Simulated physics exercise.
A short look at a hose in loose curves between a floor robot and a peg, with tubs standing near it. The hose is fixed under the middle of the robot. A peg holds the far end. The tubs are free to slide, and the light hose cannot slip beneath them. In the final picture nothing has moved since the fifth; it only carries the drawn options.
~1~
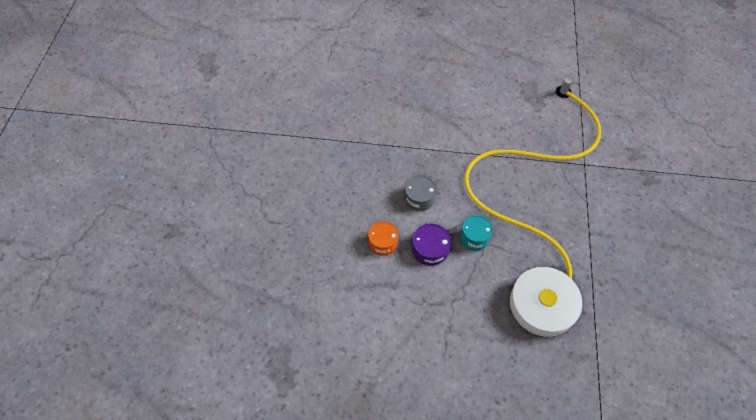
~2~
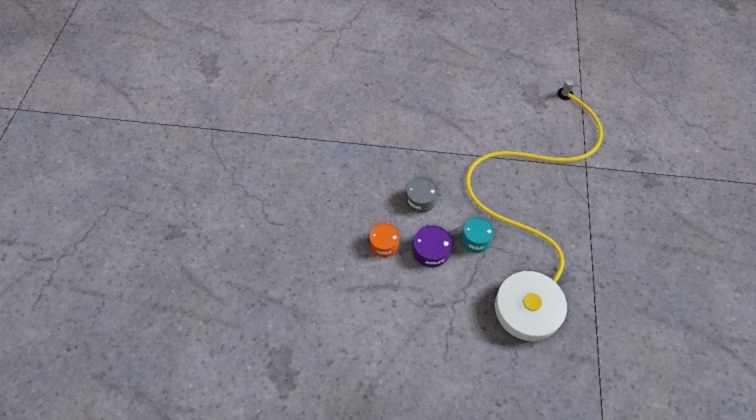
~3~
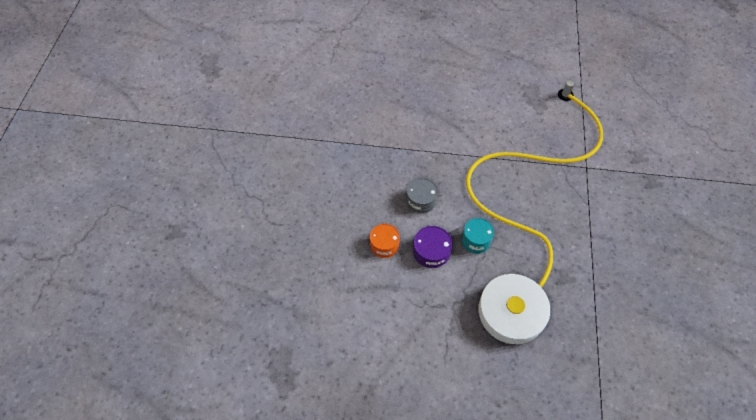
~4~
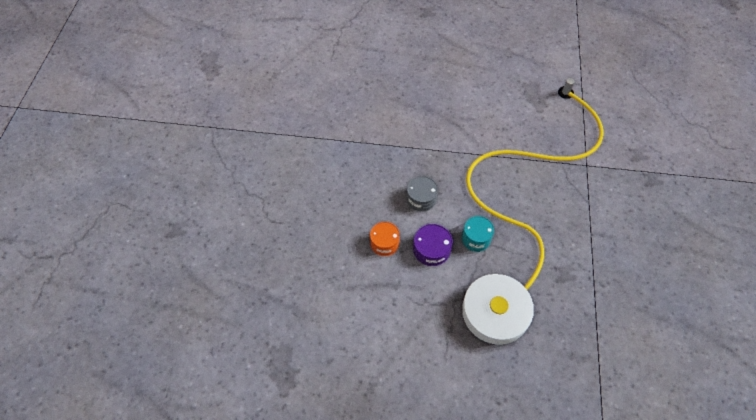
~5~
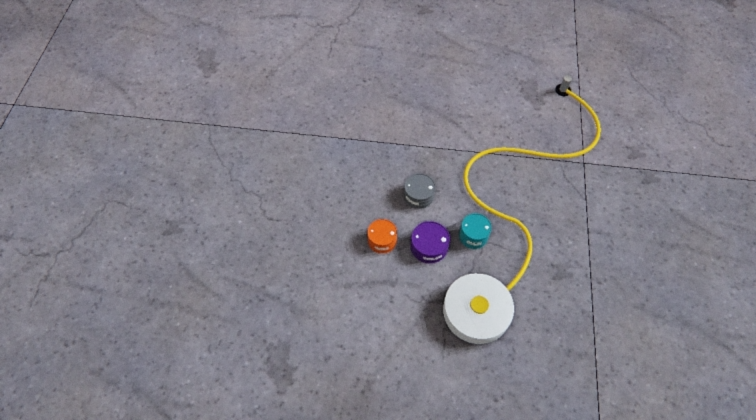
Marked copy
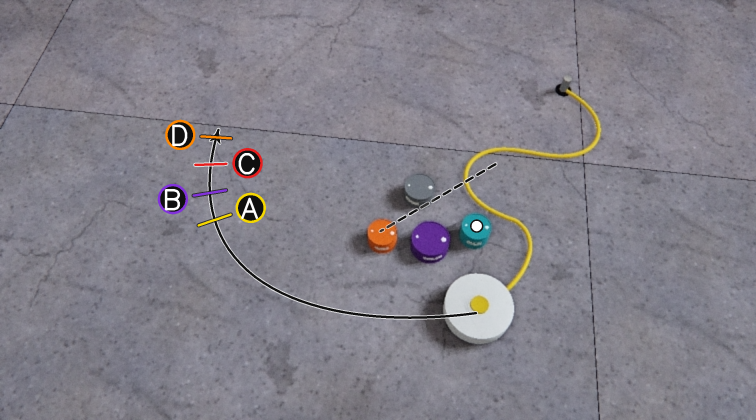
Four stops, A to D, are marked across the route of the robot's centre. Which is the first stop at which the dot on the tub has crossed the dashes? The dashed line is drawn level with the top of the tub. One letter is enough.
A.
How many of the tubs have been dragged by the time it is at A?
Four.
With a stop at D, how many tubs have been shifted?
Four.
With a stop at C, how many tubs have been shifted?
By then, four.
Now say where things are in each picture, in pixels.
The first frame shows peg (566, 86); turquoise tub (476, 234); purple tub (431, 245).
The second frame shows robot (530, 306); grey tub (422, 195).
The third frame shows robot (513, 309); peg (568, 89).
The fourth frame shows robot (497, 309); purple tub (433, 245).
The fifth frame shows robot (478, 309); orange tub (382, 236); peg (565, 84); turquoise tub (475, 231).
On the marked copy, A at (215, 220); B at (210, 193); C at (211, 164); D at (216, 137); the dashed line at (440, 197); the route from (476, 313) via (264, 283) to (218, 130); the white dot at (477, 226).
With A. Early on, robot (365, 311); turquoise tub (475, 231).
Further on, robot (262, 278); turquoise tub (475, 231).
At the end, robot (212, 215); turquoise tub (434, 196); purple tub (404, 206); grey tub (413, 179); orange tub (373, 215); the dot on the turquoise tub is over the dashed line.
As for the rest, B does it too, but is farther than needed; C does it too, but is farther than needed; D does it too, but is farther than needed.
